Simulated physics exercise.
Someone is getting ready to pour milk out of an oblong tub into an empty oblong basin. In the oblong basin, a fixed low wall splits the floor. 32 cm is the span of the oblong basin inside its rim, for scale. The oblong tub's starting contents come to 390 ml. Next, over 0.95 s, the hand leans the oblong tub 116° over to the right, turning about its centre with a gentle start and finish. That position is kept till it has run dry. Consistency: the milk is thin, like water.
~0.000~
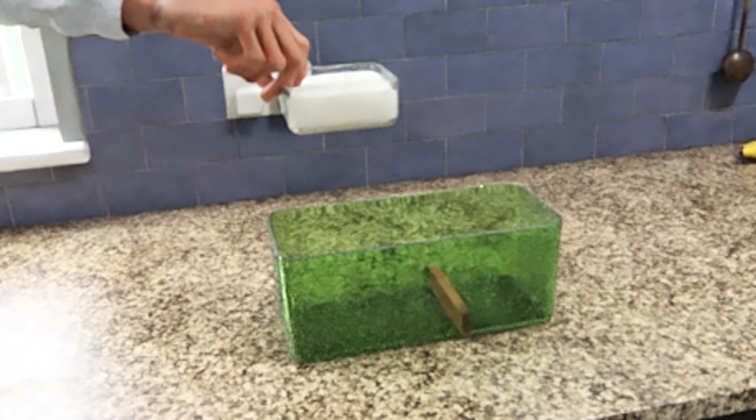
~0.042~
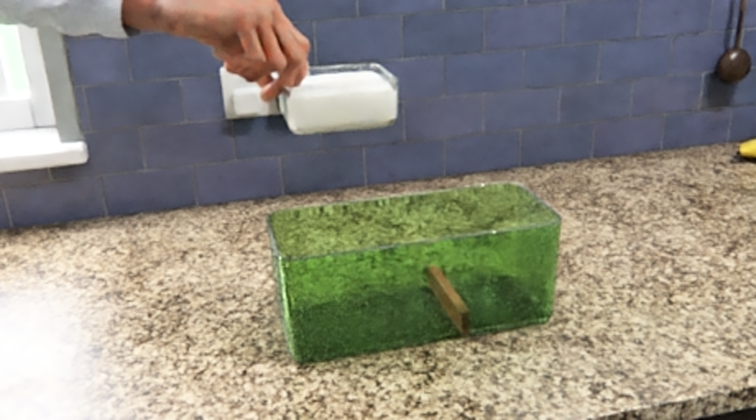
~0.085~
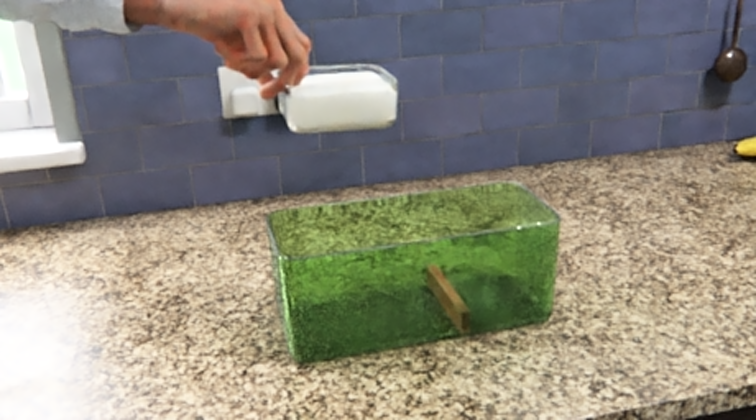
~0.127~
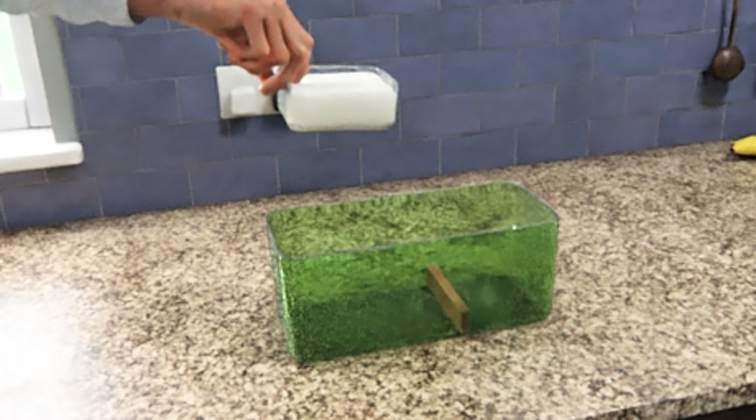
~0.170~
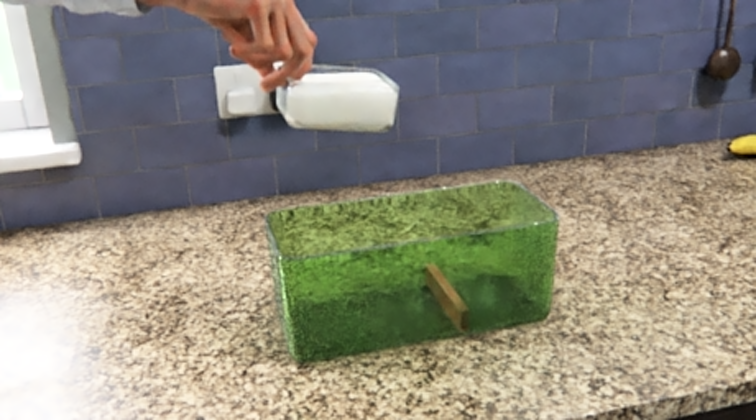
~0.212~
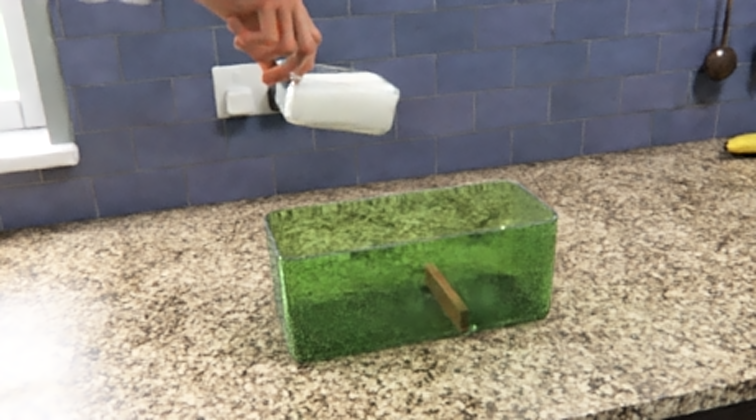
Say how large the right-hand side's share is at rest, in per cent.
Its share is roughly 56 per cent.
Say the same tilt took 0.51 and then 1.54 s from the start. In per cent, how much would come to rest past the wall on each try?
About 30 %, then about 60 %.
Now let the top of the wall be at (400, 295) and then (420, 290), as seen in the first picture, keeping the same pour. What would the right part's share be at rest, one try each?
80 % and 75 %.
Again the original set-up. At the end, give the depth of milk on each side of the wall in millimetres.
Left part about 6 mm deep, right part about 16 mm deep.
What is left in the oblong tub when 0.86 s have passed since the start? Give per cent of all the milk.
2 %.
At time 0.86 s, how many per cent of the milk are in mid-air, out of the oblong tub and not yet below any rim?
It comes to some 6 percent of the total.
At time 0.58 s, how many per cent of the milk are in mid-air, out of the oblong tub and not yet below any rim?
At that moment, about 50 percent.
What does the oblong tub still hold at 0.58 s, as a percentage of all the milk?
Near 22 in a hundred.
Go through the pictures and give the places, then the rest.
The first picture shows tilt 0°; pouring edge (388, 73); surface from (284, 87) to (385, 78); the oblong basin's rim runs from (273, 236) to (541, 202); the wall's top is at (448, 288).
The second picture shows tilt 1°; pouring edge (387, 74); surface from (284, 87) to (385, 79).
The third picture shows tilt 2°; pouring edge (387, 75); surface from (283, 87) to (384, 78).
The fourth picture shows tilt 5°; pouring edge (388, 77); surface from (284, 86) to (384, 79).
The fifth picture shows tilt 9°; pouring edge (388, 81); surface from (284, 86) to (385, 79).
The sixth picture shows tilt 14°; pouring edge (388, 85); surface from (284, 86) to (386, 80).
After 0.58 s the tilt is 78° and 21 per cent is still to pour, 8 is left of the wall and 21 right of it.
After 0.86 s the tilt is 113° and 2 per cent is still to pour, 35 is left of the wall and 57 right of it.
After 1.14 s the tilt is 116° and 0 per cent is still to pour, 43 is left of the wall and 56 right of it.
After 1.45 s the tilt is 116° and 0 per cent is still to pour, 43 is left of the wall and 56 right of it.
In the end 43 per cent lies left of the wall, 56 right of it and 1 outside.
